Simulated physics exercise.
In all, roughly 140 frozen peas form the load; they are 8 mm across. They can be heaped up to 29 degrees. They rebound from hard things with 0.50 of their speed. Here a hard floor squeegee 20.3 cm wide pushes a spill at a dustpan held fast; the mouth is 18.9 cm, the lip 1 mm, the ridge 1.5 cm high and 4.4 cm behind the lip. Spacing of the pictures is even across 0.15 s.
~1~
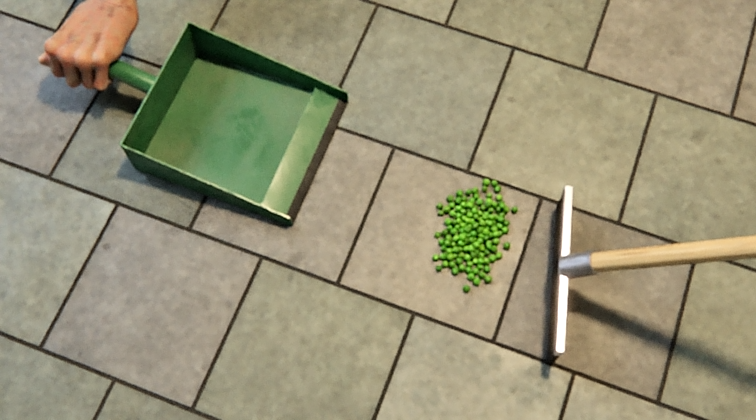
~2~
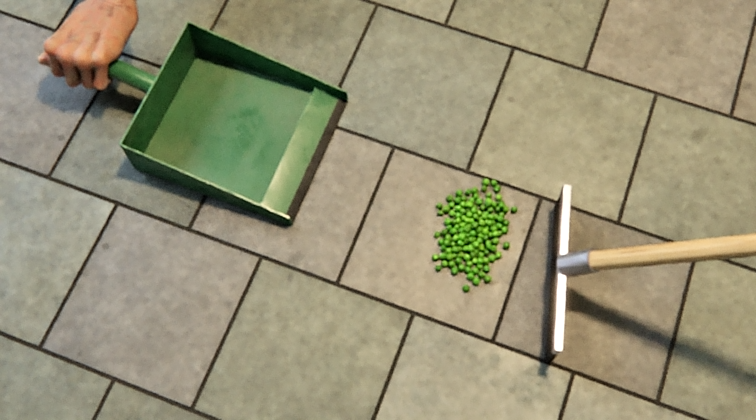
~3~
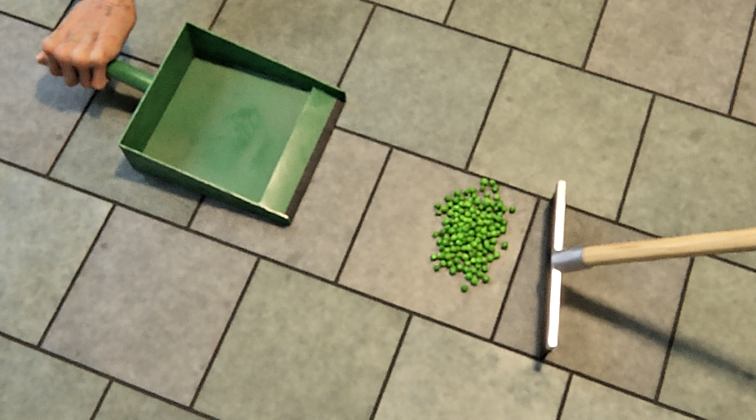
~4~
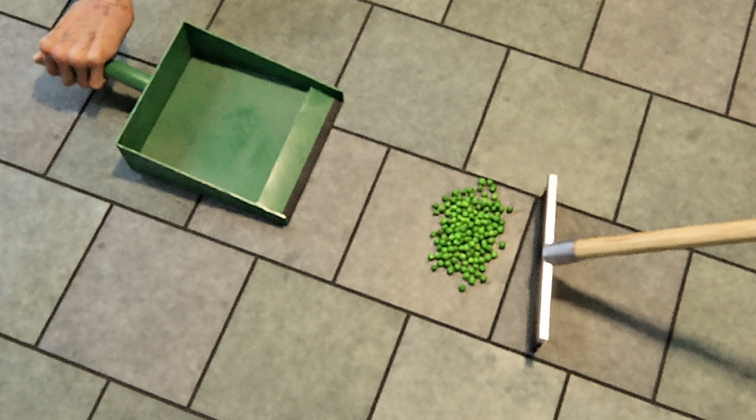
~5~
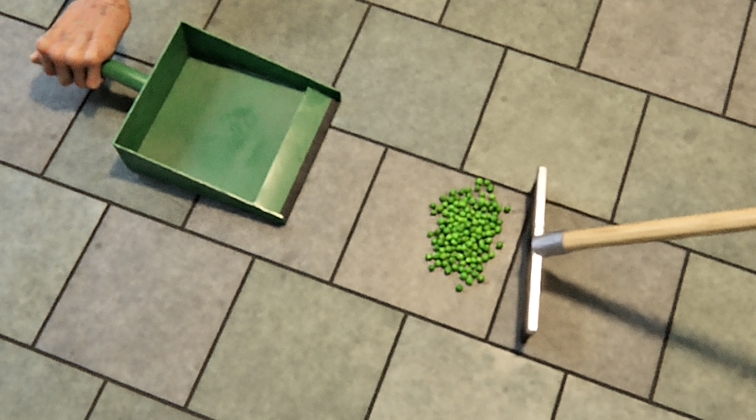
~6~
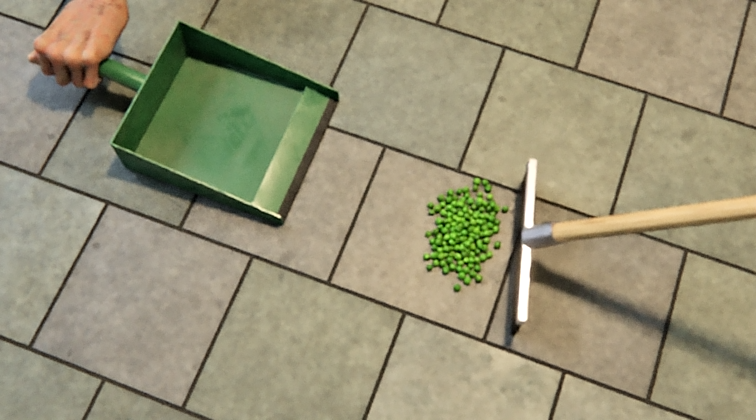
A hand holds a green dustpan still while a squeegee slides left toward green peas.
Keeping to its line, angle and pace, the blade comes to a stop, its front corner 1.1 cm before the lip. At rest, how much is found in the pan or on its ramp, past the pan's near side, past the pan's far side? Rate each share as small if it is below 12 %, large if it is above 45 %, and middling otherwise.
In the pan or on its ramp: Small, past the pan's near side: Small, past the pan's far side: Small.
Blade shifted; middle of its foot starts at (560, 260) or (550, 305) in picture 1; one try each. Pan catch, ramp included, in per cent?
Estimates: 0 percent and 0 percent.
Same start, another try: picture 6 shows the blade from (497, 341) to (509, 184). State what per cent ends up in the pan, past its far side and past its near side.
The pan gets 20, the far side 0 and the near side 35.
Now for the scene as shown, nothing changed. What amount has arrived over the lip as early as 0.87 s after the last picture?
0 % so far.
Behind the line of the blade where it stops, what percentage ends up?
Estimate: Near 45 %.
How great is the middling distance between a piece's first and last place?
That distance is close to 16 cm.
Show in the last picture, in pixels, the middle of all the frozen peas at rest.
Somewhere near (345, 184) in the last picture.
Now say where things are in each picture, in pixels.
Blade from (558, 351) to (567, 193), moved 0.0 cm, 0 of the pieces shifted so far; middle of the pieces at (475, 232); pan at (230, 130), in the first frame.
Blade from (557, 350) to (565, 191), moved 0.2 cm, 0 of the pieces shifted so far; middle of the pieces at (474, 232), in the second frame.
Blade from (551, 345) to (560, 188), moved 0.8 cm, 0 of the pieces shifted so far; middle of the pieces at (473, 232), in the third frame.
Blade from (542, 338) to (552, 182), moved 1.9 cm, 0 of the pieces shifted so far; middle of the pieces at (470, 231), in the fourth frame.
Blade from (531, 329) to (541, 174), moved 3.2 cm, 0 of the pieces shifted so far; middle of the pieces at (468, 231), in the fifth frame.
Blade from (521, 320) to (531, 166), moved 4.5 cm, 0 of the pieces shifted so far; middle of the pieces at (466, 231); pan at (221, 129), in the sixth frame.
Then, 0.32 s after the last picture, middle of the blade 17 cm from the lip; 0 % over the lip, far side 0 %, near side 5 %.
Then, 0.54 s after the last picture, middle of the blade 8 cm from the lip; 0 % over the lip, far side 0 %, near side 5 %.
Then, 0.87 s after the last picture, middle of the blade 3 cm from the lip; 0 % over the lip, far side 5 %, near side 5 %.
In the end, pan 0 %, near side 5 %, far side 5 %, in front of the lip or behind the blade 85 %.
